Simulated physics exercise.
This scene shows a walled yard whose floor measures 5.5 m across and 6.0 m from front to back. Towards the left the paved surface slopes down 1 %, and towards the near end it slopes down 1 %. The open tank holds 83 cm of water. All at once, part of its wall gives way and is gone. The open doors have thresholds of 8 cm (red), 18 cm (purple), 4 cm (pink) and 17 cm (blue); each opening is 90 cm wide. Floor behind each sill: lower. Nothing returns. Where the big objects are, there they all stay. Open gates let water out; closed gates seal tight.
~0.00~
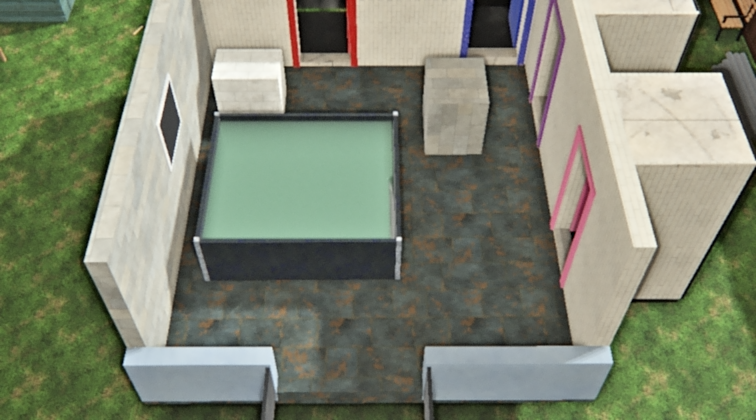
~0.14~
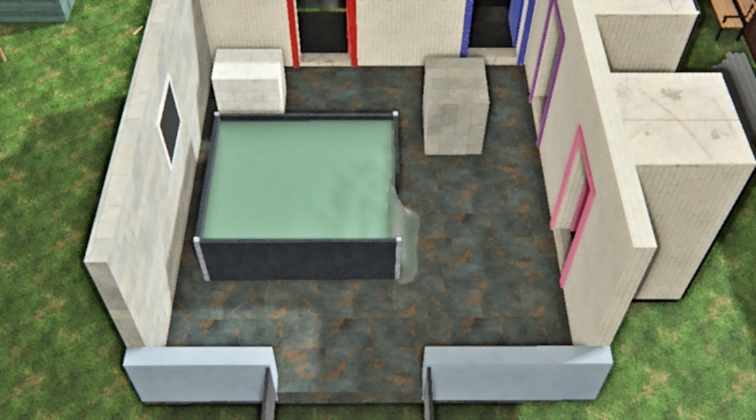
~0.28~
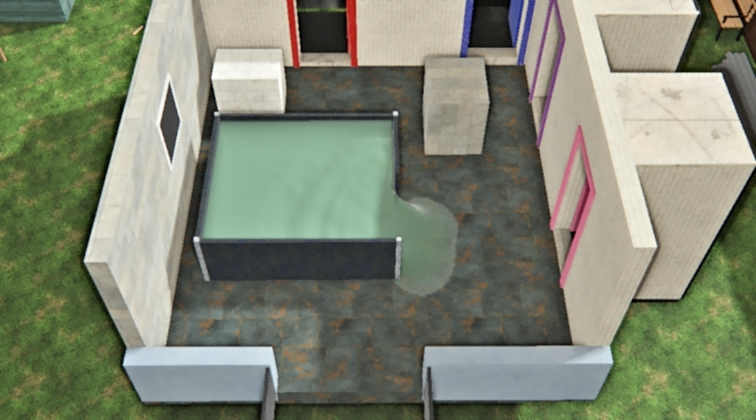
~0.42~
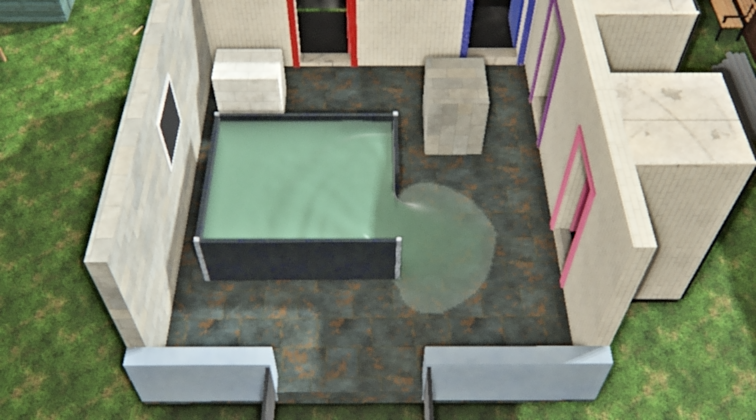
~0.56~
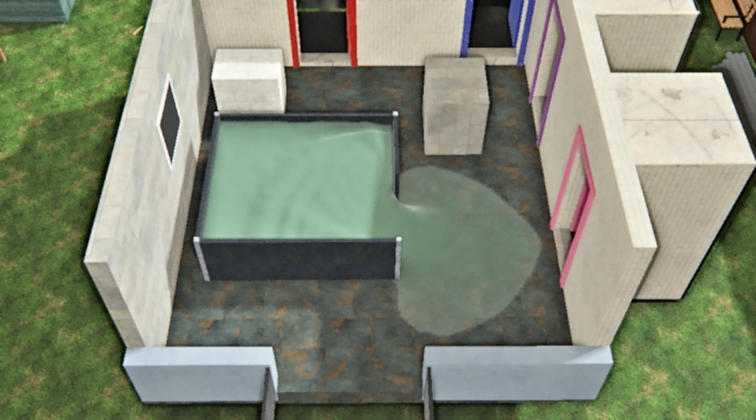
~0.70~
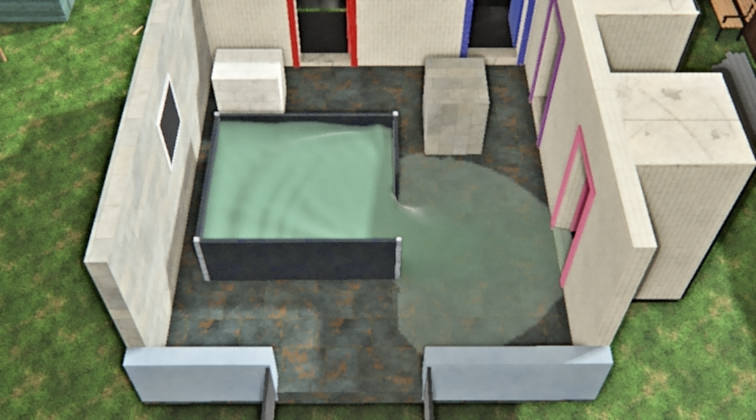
The clip opens on a walled yard with a tank of still, greenish water beside two pale blocks. Part of the tank's right side gives way, and water pours through the gap onto the dark floor. The sheet fans out widely toward the pink-framed doorway while ripples cross the tank.
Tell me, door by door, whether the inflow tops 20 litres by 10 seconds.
At the red door it falls short; at the purple door it falls short; at the pink door it tops it; at the blue door it tops it.
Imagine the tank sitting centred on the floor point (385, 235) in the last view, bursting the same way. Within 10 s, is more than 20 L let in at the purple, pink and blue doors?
Lab note: Purple door limit not exceeded; pink door limit exceeded; blue door limit not exceeded.
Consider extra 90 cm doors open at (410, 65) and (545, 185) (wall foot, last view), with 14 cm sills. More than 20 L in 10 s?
Taking them in order, the first is fine and the second too much.
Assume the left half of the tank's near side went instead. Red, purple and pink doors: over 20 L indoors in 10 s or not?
Then: Red short of it, purple short of it, pink beyond it.
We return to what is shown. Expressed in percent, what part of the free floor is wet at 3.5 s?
Roughly 60 percent.
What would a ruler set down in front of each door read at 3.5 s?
Depths in centimetres - red: 2, purple: 9, pink: 28, blue: 24.
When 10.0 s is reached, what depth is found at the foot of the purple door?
Some 9.5 centimetres of depth.
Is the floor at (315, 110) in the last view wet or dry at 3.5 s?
By then the spot is spared.
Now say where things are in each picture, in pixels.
The first picture shows still water, 83 cm deep, in the open tank at (303, 177).
In the second picture, the front is at (400, 281), 0.7 m from the gap at (395, 232); 0.2 m2 of floor is under water; 83 cm left at the back of the open tank.
In the third picture, the front is at (446, 214), 1.0 m from the gap at (395, 233); 1.1 m2 of floor is under water; 83 cm left at the back of the open tank.
In the fourth picture, the front is at (492, 233), 1.5 m from the gap at (395, 234); 2.3 m2 of floor is under water; 83 cm left at the back of the open tank.
In the fifth picture, water pours out at (395, 234) and has run 2.1 m, to (535, 252); typically 6 cm deep outside, 84 cm at the open tank's back.
In the sixth picture, water pours out at (395, 234) and has run 2.6 m, to (574, 261); typically 6 cm deep outside, 84 cm at the open tank's back.
After 1.4 s water covers 30 % of the floor and is deepest (50 cm) near (571, 373); red door not reached, purple door 7 cm at the sill, 0 L in, pink door 18 cm at the sill, 147 L in, blue door not reached.
After 2.2 s water covers 40 % of the floor and is deepest (50 cm) near (558, 291); red door not reached, purple door 13 cm at the sill, 0 L in, pink door 26 cm at the sill, 382 L in, blue door 9 cm at the sill, 0 L in.
After 3.5 s water covers 60 % of the floor and is deepest (33 cm) near (571, 373); red door 2 cm at the sill, 0 L in, purple door 9 cm at the sill, 0 L in, pink door 28 cm at the sill, 720 L in, blue door 24 cm at the sill, 18 L in.
After 6.0 s water covers 95 % of the floor and is deepest (22 cm) near (541, 348); red door 3 cm at the sill, 0 L in, purple door 10 cm at the sill, 0 L in, pink door 20 cm at the sill, 1075 L in, blue door 17 cm at the sill, 36 L in.
After 10.0 s water covers 95 % of the floor and is deepest (16 cm) near (208, 103); red door 11 cm at the sill, 1 L in, purple door 10 cm at the sill, 0 L in, pink door 13 cm at the sill, 1327 L in, blue door 10 cm at the sill, 36 L in.
